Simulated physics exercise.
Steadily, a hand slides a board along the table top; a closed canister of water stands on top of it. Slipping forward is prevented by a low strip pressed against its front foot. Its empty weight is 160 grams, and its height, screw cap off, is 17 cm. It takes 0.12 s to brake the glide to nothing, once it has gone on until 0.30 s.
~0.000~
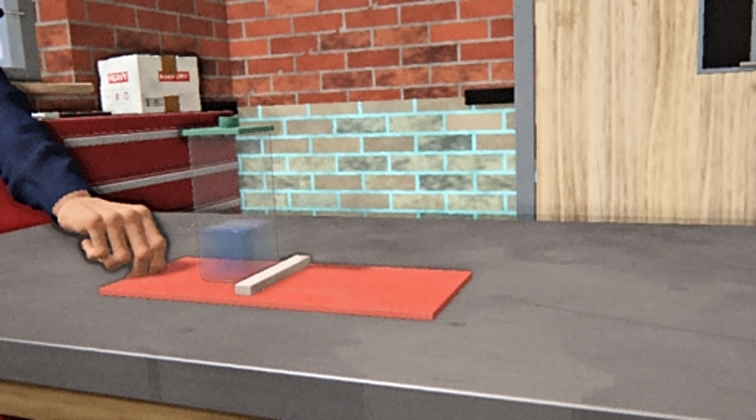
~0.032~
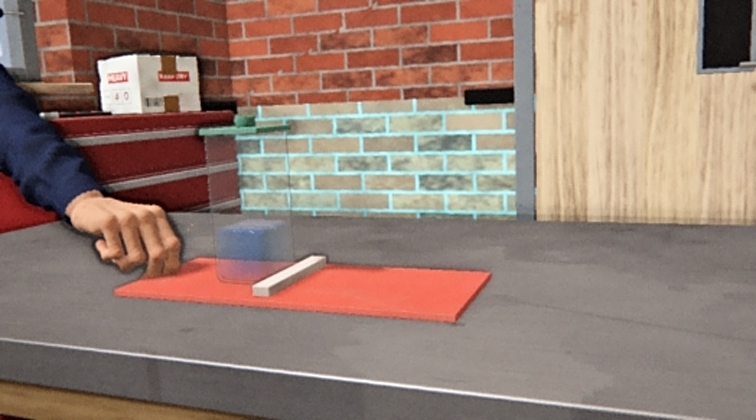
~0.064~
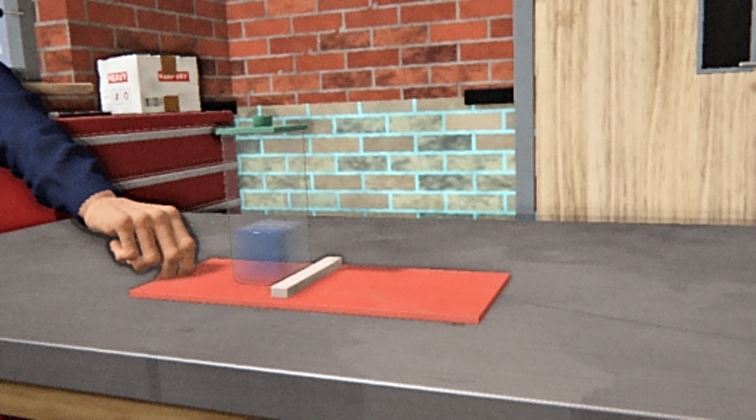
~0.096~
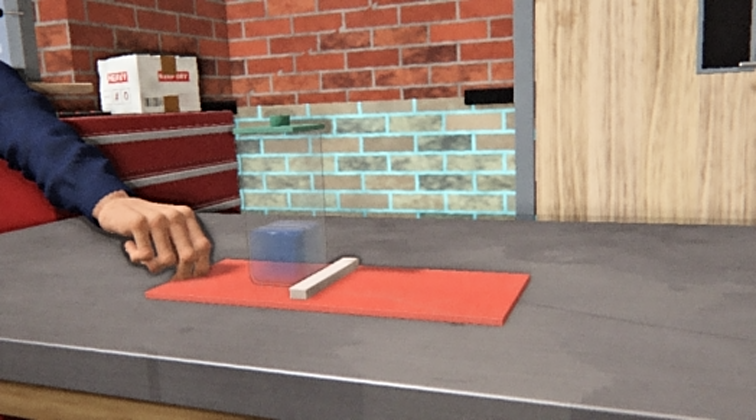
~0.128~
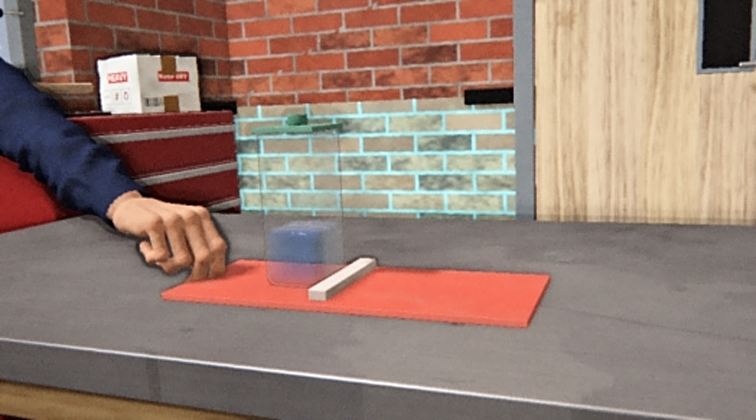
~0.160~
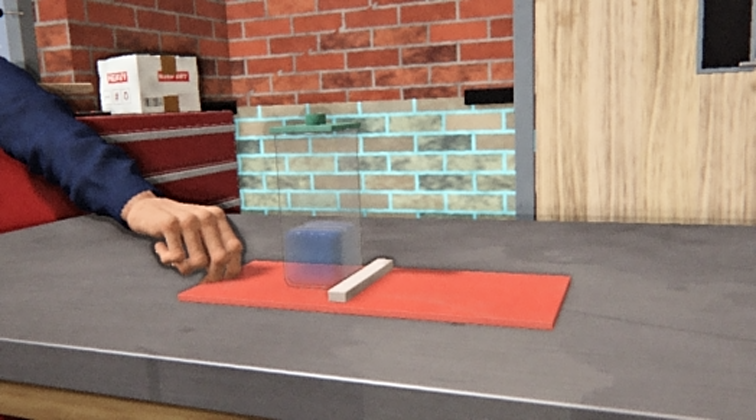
A hand slid a red board to the right along a grey table top, steadily carrying a clear, closed canister with something blue inside and the pale strip lying just beside it.
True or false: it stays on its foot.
True.
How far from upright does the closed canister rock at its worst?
3°.
By 0.42 s the board moves at 0.00 m/s; the closed canister stands where it began.
By 0.54 s the closed canister stands where it began.
By 0.70 s the closed canister stands where it began.
By 0.92 s the closed canister stands where it began.
At rest the closed canister stands where it began.
